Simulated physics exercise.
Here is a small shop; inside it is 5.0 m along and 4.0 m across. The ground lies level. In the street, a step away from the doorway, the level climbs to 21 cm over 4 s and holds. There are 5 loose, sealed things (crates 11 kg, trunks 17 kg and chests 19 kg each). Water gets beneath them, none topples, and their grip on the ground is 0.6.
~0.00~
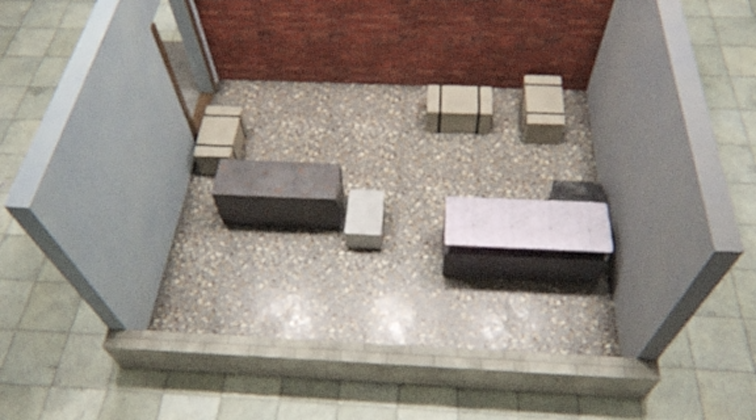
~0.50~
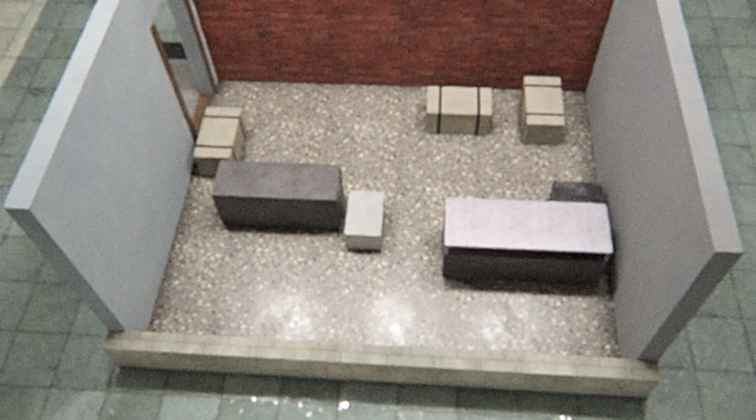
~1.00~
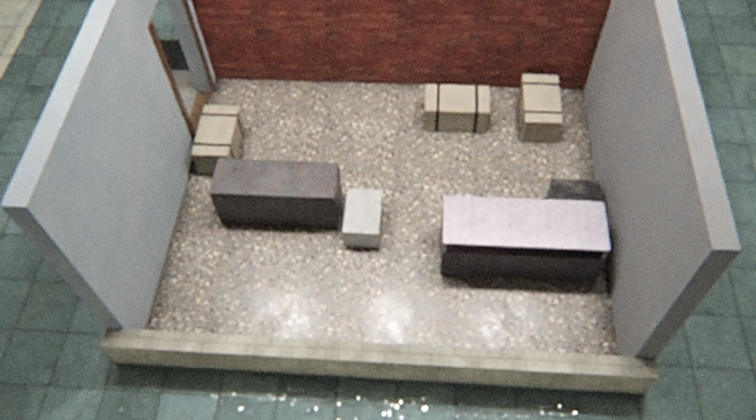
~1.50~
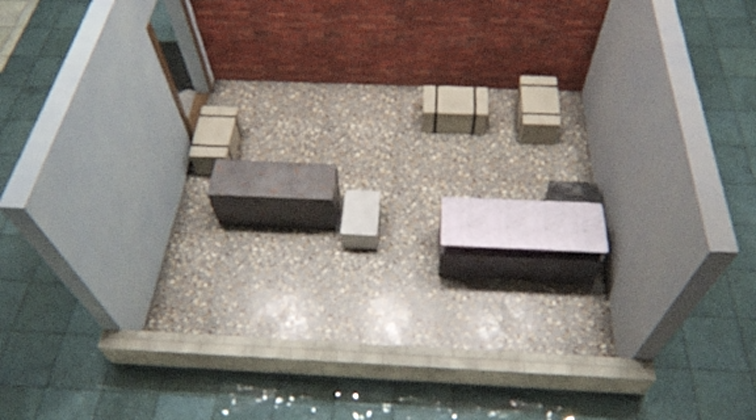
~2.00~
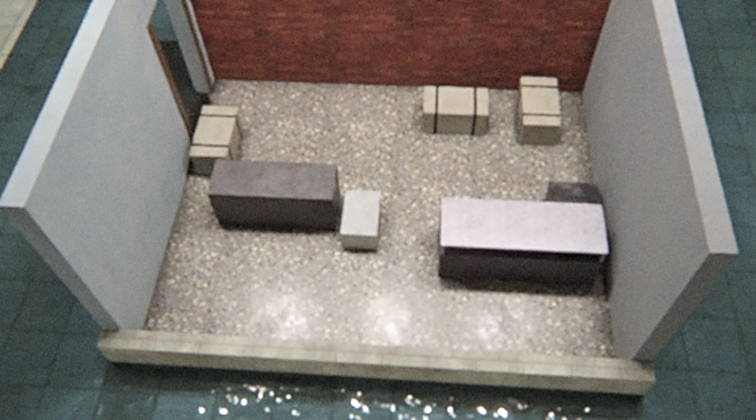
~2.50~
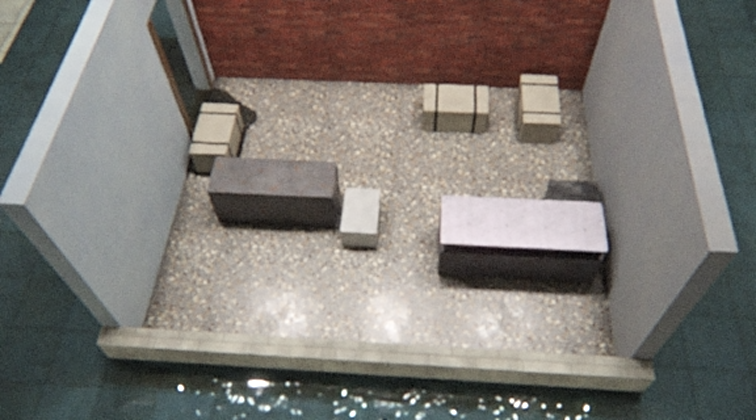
Water spreads over the pale paving outside a small open-topped room, turning it dark teal, then deepening in colour as glints gather along the front sill. Inside, the boxes and long blocks stay put on the speckled floor while a dark wet patch appears beside the doorway at the back left.
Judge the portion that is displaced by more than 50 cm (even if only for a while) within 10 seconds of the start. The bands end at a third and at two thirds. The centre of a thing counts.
That comes to one to two thirds.
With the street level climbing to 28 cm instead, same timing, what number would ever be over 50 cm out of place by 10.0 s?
Then 3.
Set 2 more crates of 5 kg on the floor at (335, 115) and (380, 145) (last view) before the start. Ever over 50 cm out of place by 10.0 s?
In that order: More, past it.
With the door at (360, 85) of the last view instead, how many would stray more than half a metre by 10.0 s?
In that case 1 of them.
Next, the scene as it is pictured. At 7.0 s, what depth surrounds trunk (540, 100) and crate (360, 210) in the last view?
Roughly 5 and 1 cm.
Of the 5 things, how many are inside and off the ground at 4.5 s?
At that moment 0.
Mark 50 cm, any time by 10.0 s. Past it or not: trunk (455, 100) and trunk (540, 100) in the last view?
In turn: Past it, more.
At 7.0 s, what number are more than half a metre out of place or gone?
2 of them.
After 3.5 s 0 of 5 are over 50 cm from their spots; 0 afloat.
After 4.5 s 1 of 5 are over 50 cm from their spots; 0 afloat.
After 7.0 s 2 of 5 are over 50 cm from their spots; 1 afloat.
After 10.0 s 3 of 5 are over 50 cm from their spots, and 3 have been at some point; 3 afloat.
